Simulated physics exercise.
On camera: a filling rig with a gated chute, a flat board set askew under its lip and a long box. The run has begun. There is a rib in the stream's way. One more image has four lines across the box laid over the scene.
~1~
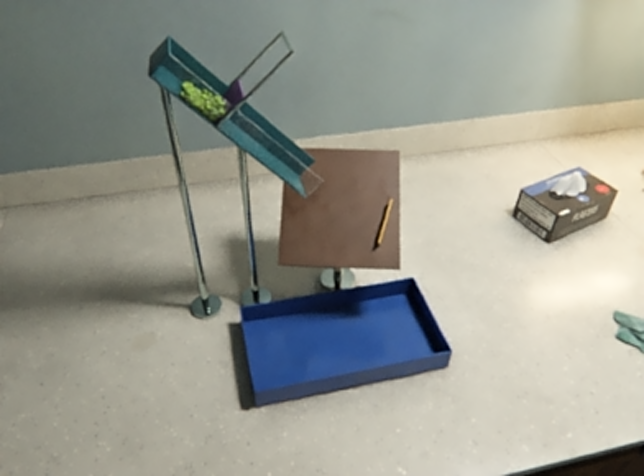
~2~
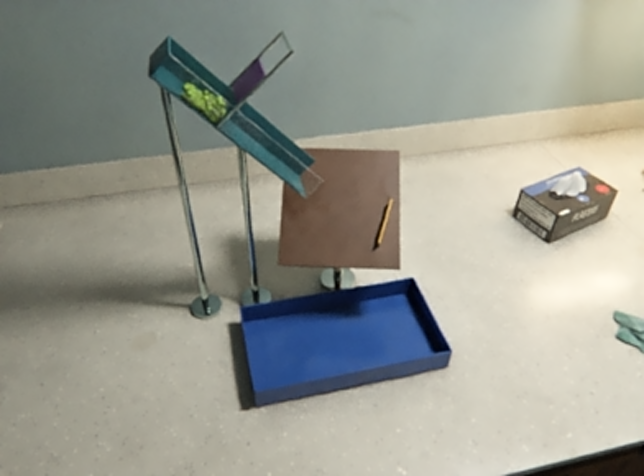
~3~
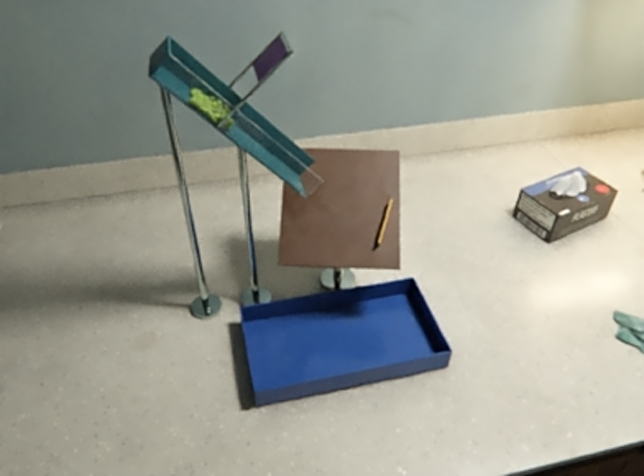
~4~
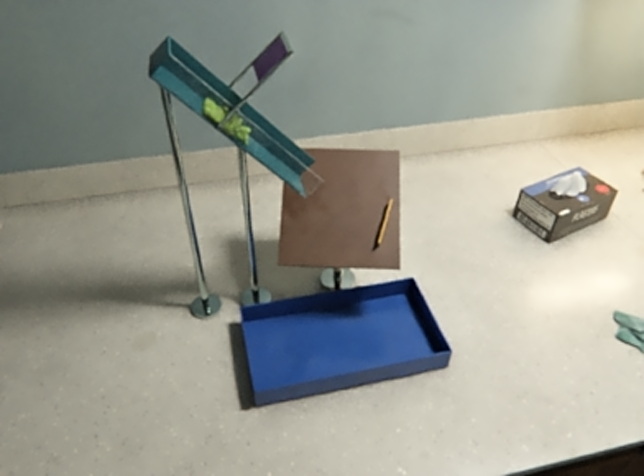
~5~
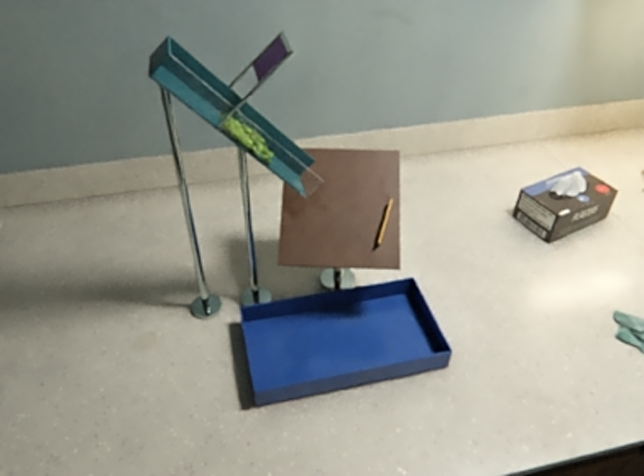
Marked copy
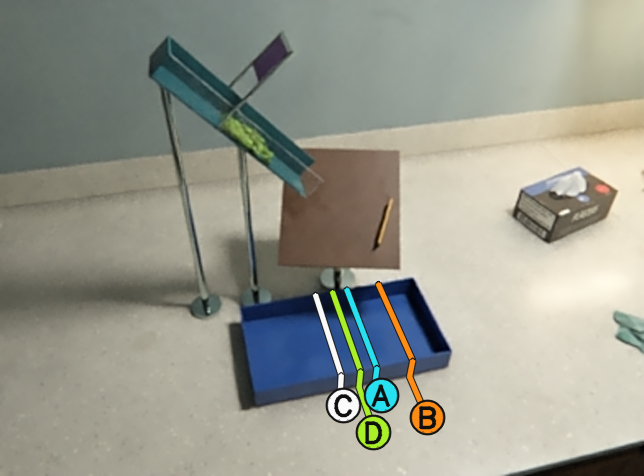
The clip opens on green dried peas behind a purple gate in a sloping teal chute, above a tilted brown board and an empty blue box. The gate rises in its frame, and the peas slide down to the right, passing beneath it and stretching along the chute's lower half.
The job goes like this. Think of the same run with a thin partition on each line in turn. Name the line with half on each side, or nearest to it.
Line A.
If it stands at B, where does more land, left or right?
More lands on the left.
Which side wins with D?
The right side.
On the marked copy, line A crosses the front rim at (376, 367); line B crosses the front rim at (412, 359); line C crosses the front rim at (340, 374); line D crosses the front rim at (360, 370).
For line A, of what is caught, about a third on the left of the divider, about two thirds on the right.
For line B, of what is caught, nearly all on the left of the divider, a small part on the right.
For line C, of what is caught, a small part on the left of the divider, most on the right.
For line D, of what is caught, a small part on the left of the divider, most on the right.
